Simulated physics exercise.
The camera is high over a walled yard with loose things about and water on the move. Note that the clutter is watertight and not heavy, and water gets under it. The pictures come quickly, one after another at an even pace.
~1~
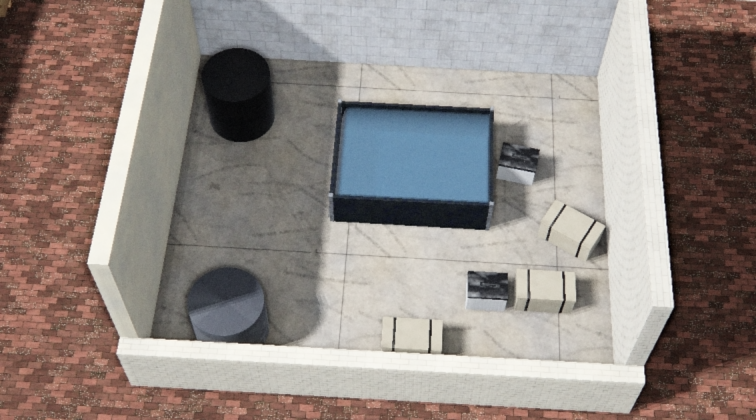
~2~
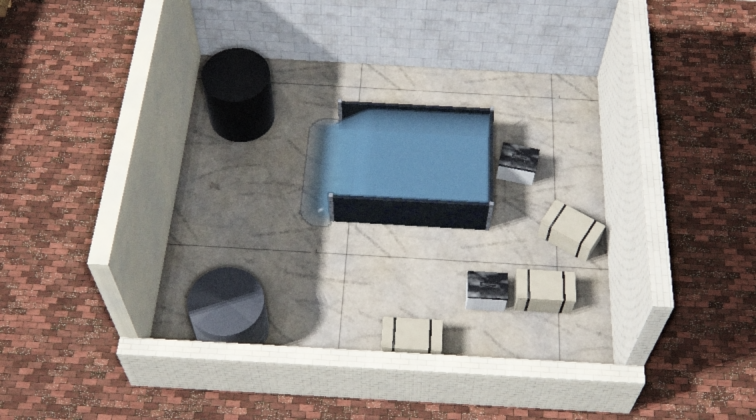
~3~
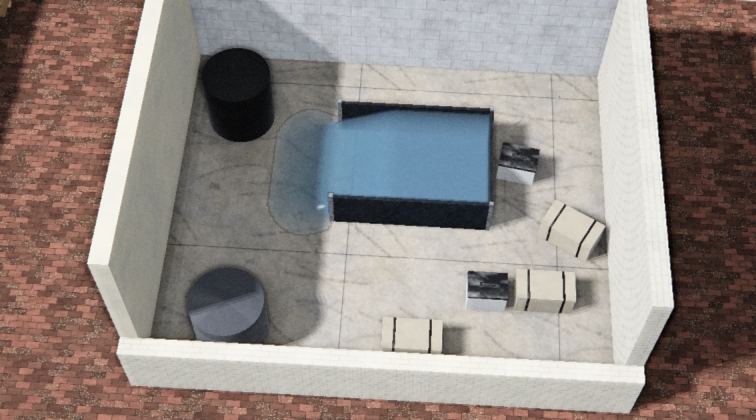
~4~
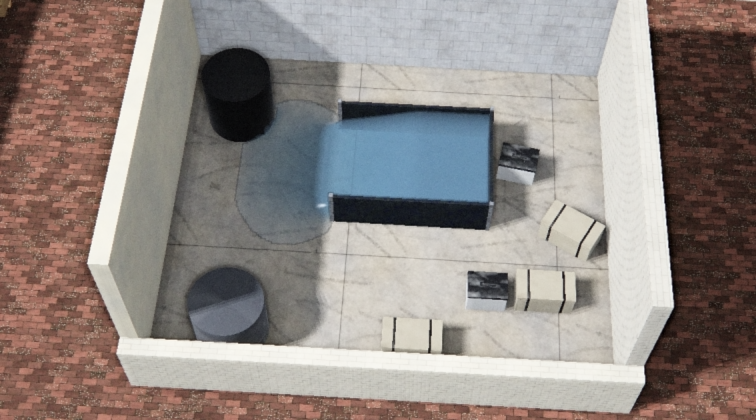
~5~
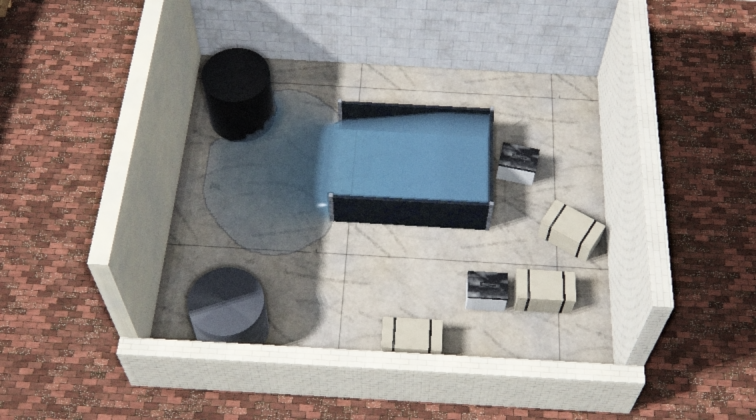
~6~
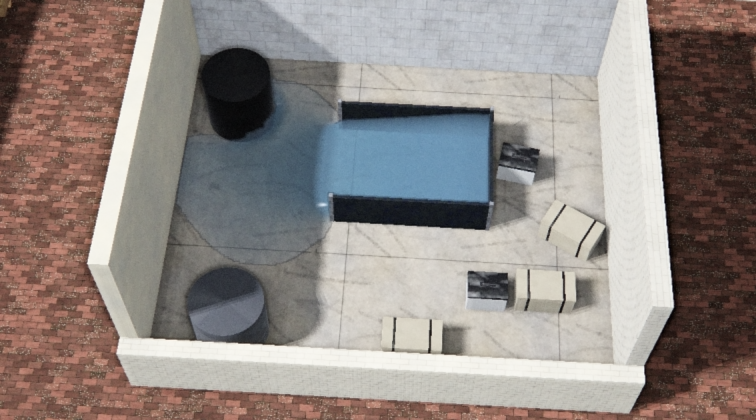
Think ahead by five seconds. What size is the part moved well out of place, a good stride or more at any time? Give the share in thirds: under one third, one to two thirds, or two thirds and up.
The portion knocked well out of place is smaller than a third.
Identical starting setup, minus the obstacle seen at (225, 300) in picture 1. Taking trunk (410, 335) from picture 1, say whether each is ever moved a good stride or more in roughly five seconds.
Note - displacement of that one: Displaced that much.
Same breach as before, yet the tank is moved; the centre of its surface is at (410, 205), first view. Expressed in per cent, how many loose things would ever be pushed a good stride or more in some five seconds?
Estimate: Close to 0 per cent.
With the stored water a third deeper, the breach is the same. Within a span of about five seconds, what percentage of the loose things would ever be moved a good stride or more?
Share displaced: Approx. 20 percent.
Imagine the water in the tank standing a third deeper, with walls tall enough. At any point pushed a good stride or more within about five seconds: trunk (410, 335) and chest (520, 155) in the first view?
Taking them in order, went the full length and then didn't get there.
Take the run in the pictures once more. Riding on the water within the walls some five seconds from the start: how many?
The answer is 0.
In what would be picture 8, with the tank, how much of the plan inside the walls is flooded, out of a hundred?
I'd estimate around 30 percent.
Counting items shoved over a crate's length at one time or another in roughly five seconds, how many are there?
I make it 0.
A moment on, 0 of 5 are well off their spots; 0 afloat.
Next, 0 of 5 are well off their spots; 0 afloat.
Later, 0 of 5 are well off their spots; 0 afloat.
In the end, 0 of 5 are well off their spots, and 0 have been at some point; 0 afloat.
